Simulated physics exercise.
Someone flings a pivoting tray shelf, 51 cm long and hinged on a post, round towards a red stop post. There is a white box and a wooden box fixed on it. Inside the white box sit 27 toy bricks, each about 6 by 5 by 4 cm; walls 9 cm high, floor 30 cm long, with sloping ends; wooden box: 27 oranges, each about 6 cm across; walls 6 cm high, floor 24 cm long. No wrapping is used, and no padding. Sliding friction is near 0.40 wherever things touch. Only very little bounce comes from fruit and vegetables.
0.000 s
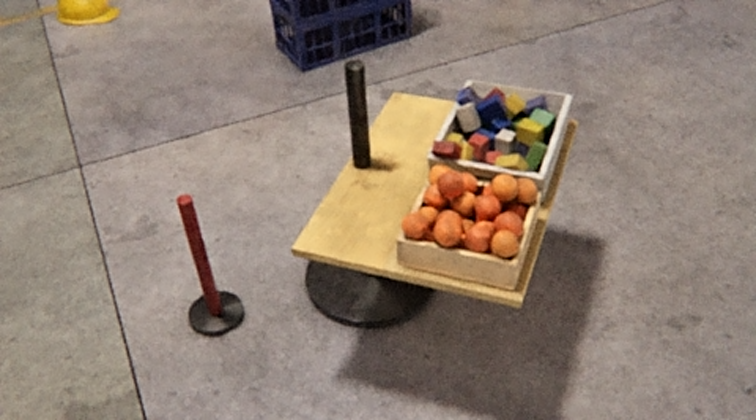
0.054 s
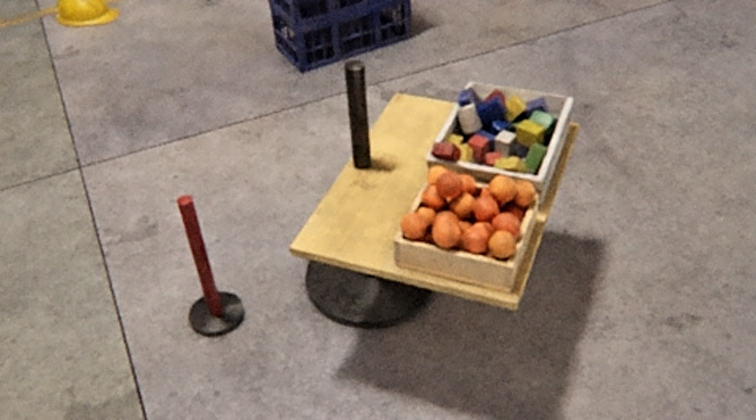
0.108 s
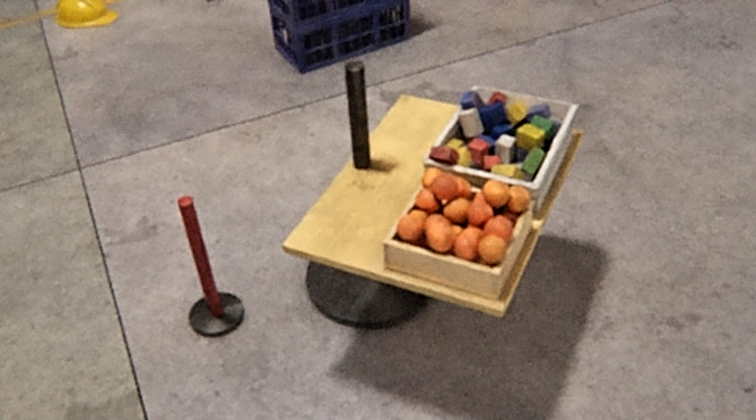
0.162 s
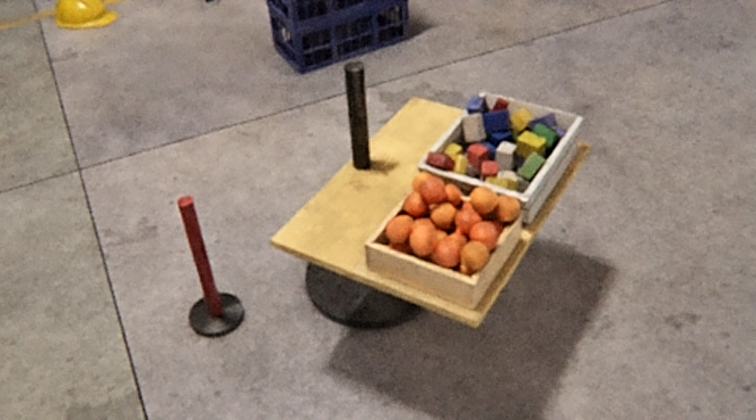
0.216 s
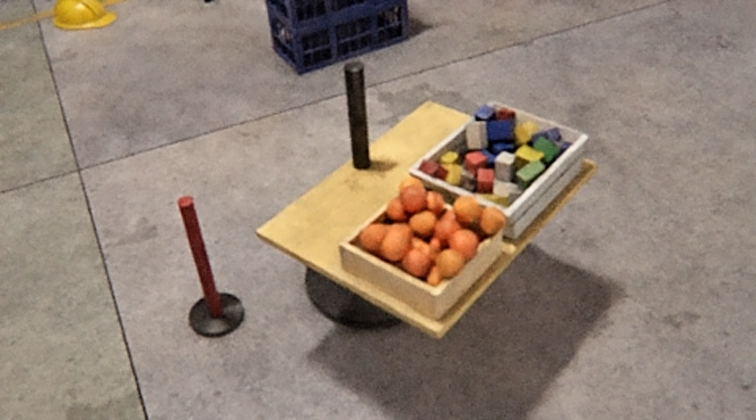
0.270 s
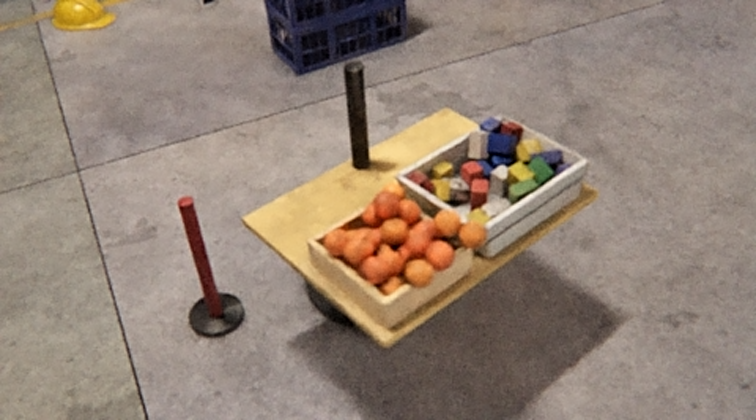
A wooden shelf carrying blocks and oranges swings clockwise, and two oranges leave their box.
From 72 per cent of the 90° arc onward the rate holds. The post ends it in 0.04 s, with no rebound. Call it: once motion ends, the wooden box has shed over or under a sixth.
Over.
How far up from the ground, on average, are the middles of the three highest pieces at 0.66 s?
Mean height: Near 68 cm.
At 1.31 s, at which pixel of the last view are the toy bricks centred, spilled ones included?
I'd put the middle close to (349, 246).
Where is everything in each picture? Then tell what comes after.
In the first frame (each is followed by its nearest rim corner in this view), wooden box, (511, 262); white box (its farthest corner), (470, 81); turned through 0°; none out.
Wooden box, (507, 264); white box, (471, 83); turned through 1°, in the second frame.
Wooden box, (494, 271); white box, (476, 87); turned through 5°, in the third frame.
Wooden box, (470, 280); white box, (484, 93); turned through 11°, in the fourth frame.
Wooden box, (433, 291); white box, (493, 102); turned through 19°, in the fifth frame.
Wooden box, (383, 299); white box, (501, 116); turned through 30°; 2 out, the lowest orange at (420, 274), in the sixth frame.
After 0.46 s, end of the swing.
After 0.54 s, white box 27 in, 0 out and wooden box 18 in, 9 out.
After 0.66 s, white box 26 in, 1 out and wooden box 13 in, 14 out.
After 0.88 s, white box 25 in, 2 out and wooden box 13 in, 14 out.
When it is over (at 1.31 s), white box 25 in, 2 out and wooden box 13 in, 14 out. Asked share, 14 of 27, 52 per cent.
